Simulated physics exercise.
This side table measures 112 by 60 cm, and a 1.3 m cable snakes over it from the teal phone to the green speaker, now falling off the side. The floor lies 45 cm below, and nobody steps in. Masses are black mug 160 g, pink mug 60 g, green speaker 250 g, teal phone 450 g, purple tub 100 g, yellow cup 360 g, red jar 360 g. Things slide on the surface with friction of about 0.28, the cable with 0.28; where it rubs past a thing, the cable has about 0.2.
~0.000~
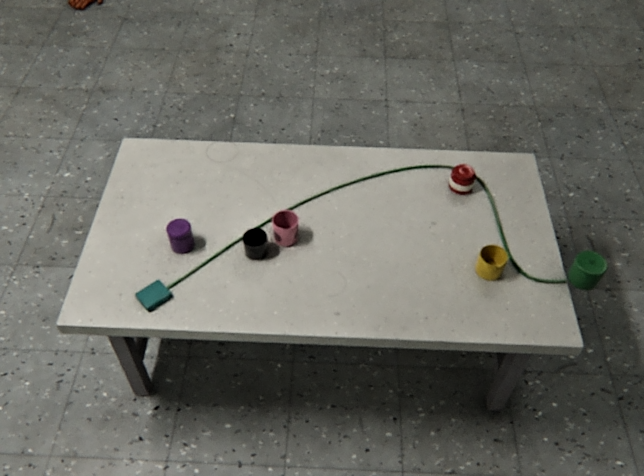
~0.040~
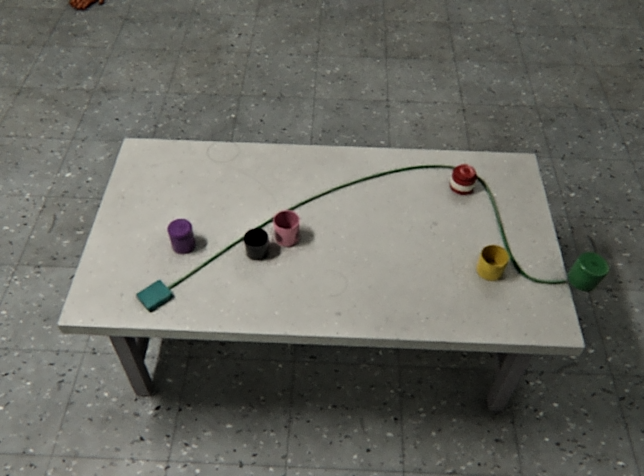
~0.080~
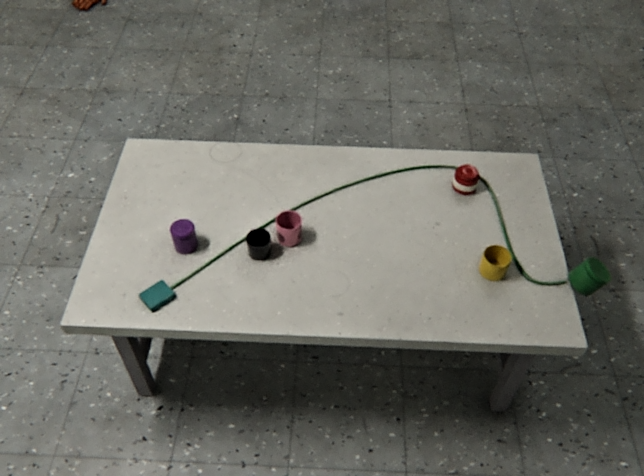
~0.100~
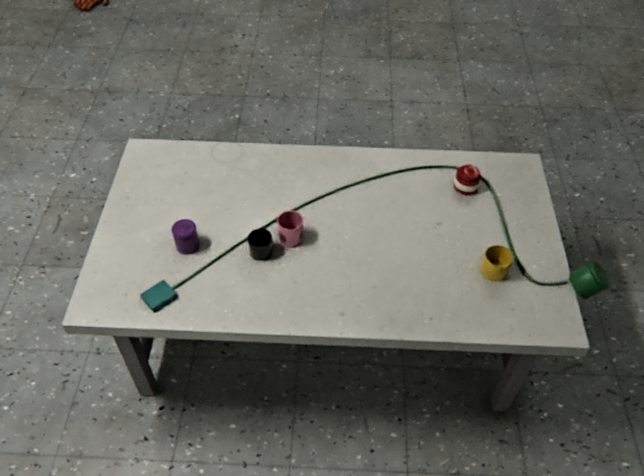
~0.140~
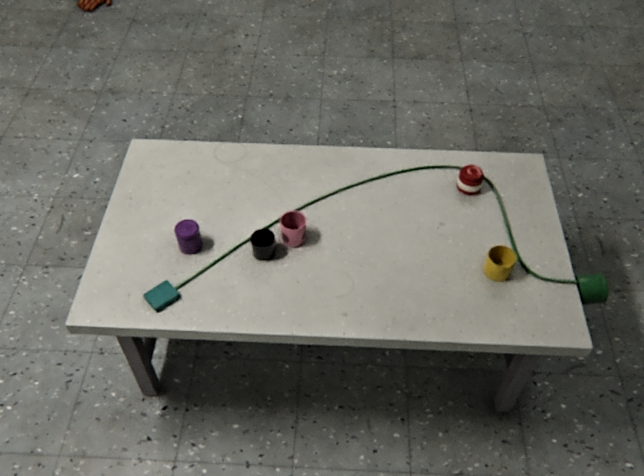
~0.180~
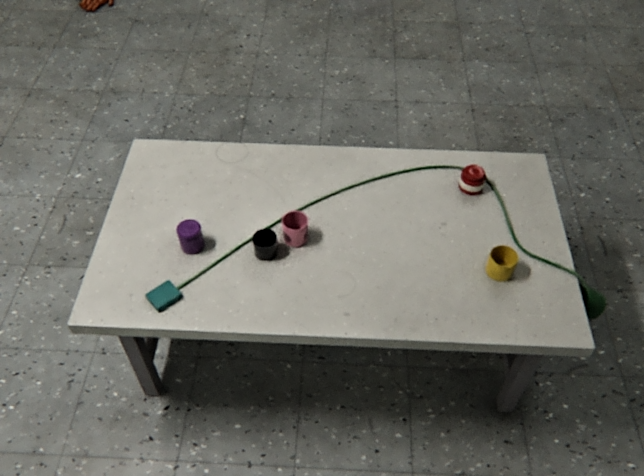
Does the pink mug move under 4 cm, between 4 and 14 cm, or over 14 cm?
It finishes partway out.
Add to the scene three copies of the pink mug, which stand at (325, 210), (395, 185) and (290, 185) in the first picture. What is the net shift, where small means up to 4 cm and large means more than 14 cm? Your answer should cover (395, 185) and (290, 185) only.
Taking them in turn, the first shows a lot of movement and the second shows only a little movement.
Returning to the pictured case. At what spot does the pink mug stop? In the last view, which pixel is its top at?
In the last view, the top sits at about (307, 248).
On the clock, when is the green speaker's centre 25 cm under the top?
About: 0.28 s.
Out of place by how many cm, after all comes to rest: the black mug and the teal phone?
About: Black mug 0 cm, teal phone 4 cm.
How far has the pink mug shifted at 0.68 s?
Pink mug: 8 cm.
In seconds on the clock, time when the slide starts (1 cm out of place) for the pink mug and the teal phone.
About: Pink mug 0.32 s, teal phone 0.34 s.
By 0.4 s, the cable's tail end at (193, 281); pink mug 7 cm off its start, green speaker over the edge, red jar 9 cm off its start.
By 0.7 s, the cable's tail end at (196, 279); pink mug 9 cm off its start, green speaker over the edge, red jar 14 cm off its start.
By 0.9 s, the cable's tail end at (196, 279); pink mug 9 cm off its start at (307, 248), green speaker over the edge, red jar 14 cm off its start at (482, 211).
By 1.2 s, the cable's tail end at (196, 279); pink mug 9 cm off its start, green speaker over the edge, red jar 14 cm off its start.
By 2.4 s, the cable's tail end at (196, 279); pink mug 9 cm off its start at (307, 248), green speaker over the edge, red jar 14 cm off its start at (482, 211), teal phone 5 cm off its start at (182, 283).
